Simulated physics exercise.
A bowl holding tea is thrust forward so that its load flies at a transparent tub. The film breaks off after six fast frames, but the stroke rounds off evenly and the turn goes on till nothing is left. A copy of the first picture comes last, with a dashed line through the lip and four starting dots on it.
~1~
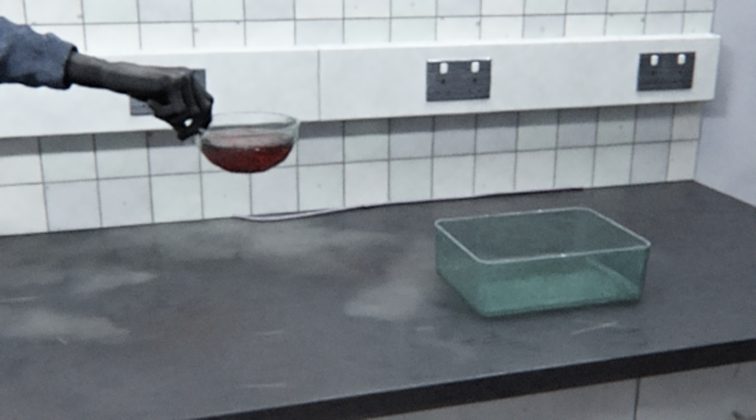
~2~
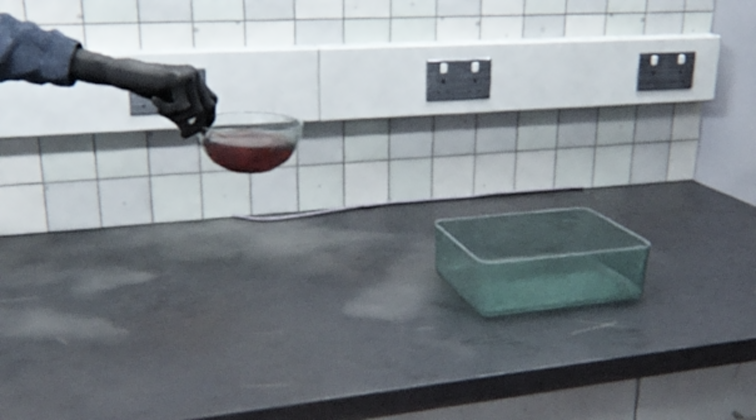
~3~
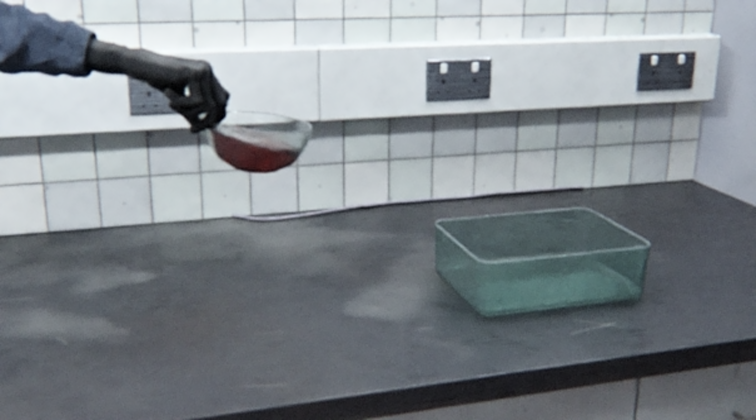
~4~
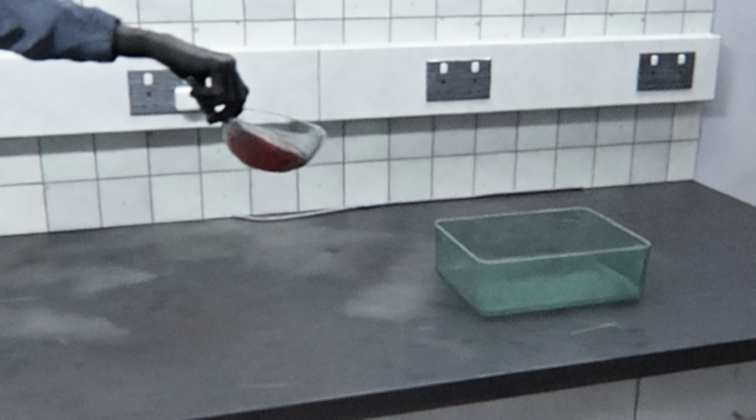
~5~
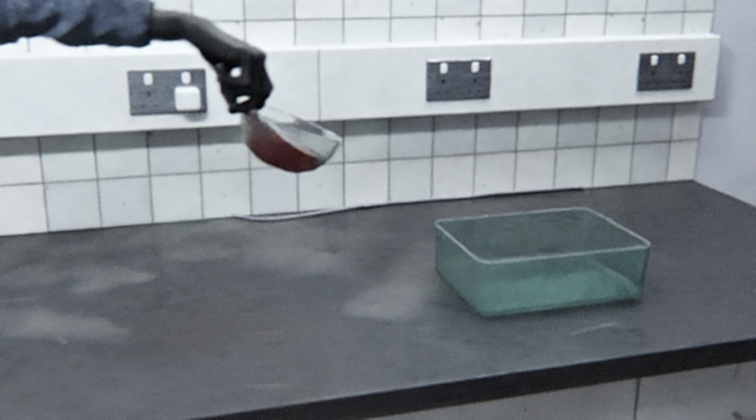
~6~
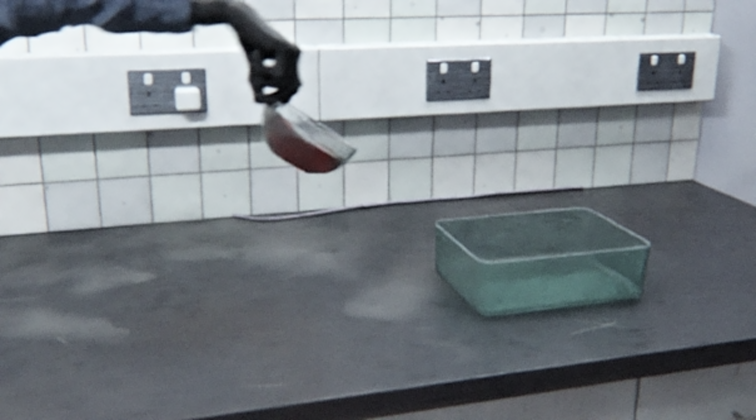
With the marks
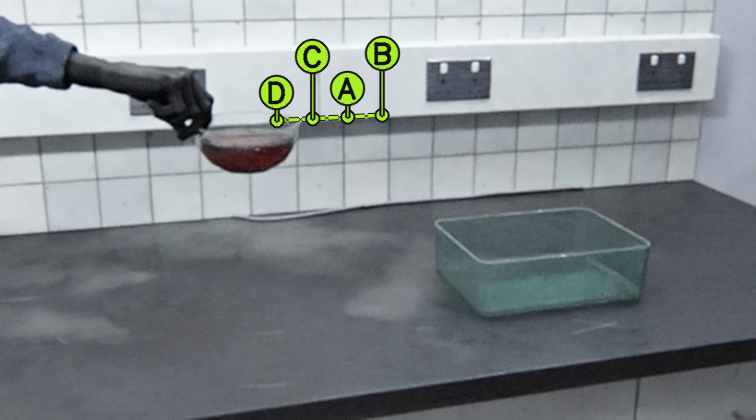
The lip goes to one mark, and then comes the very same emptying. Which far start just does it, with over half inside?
Go for D.
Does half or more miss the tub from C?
No.
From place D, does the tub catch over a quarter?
Yes, clearly.
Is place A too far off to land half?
No, that is safe.
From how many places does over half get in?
All of the four.
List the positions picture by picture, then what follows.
Upright, lip at (296, 119); tub from (475, 315) to (641, 295); nothing has left yet, in the first picture.
Upright, lip at (300, 120); nothing has left yet, in the second picture.
Tipped about 6°, lip at (309, 124); nothing has left yet, in the third picture.
Tipped about 13°, lip at (323, 130); nothing has left yet, in the fourth picture.
Tipped about 22°, lip at (338, 137); nothing has left yet, in the fifth picture.
Tipped about 33°, lip at (354, 146); nothing has left yet, in the sixth picture.
On the marked copy, A at (347, 116); B at (382, 115); C at (312, 118); D at (276, 120).
For place A, about 75 % lands in the tub, 4 % falls short and 22 % goes beside or beyond.
For place B, about 77 % lands in the tub, 8 % falls short and 15 % goes beside or beyond.
For place C, about 78 % lands in the tub, 6 % falls short and 16 % goes beside or beyond.
For place D, about 67 % lands in the tub, 21 % falls short and 12 % goes beside or beyond.
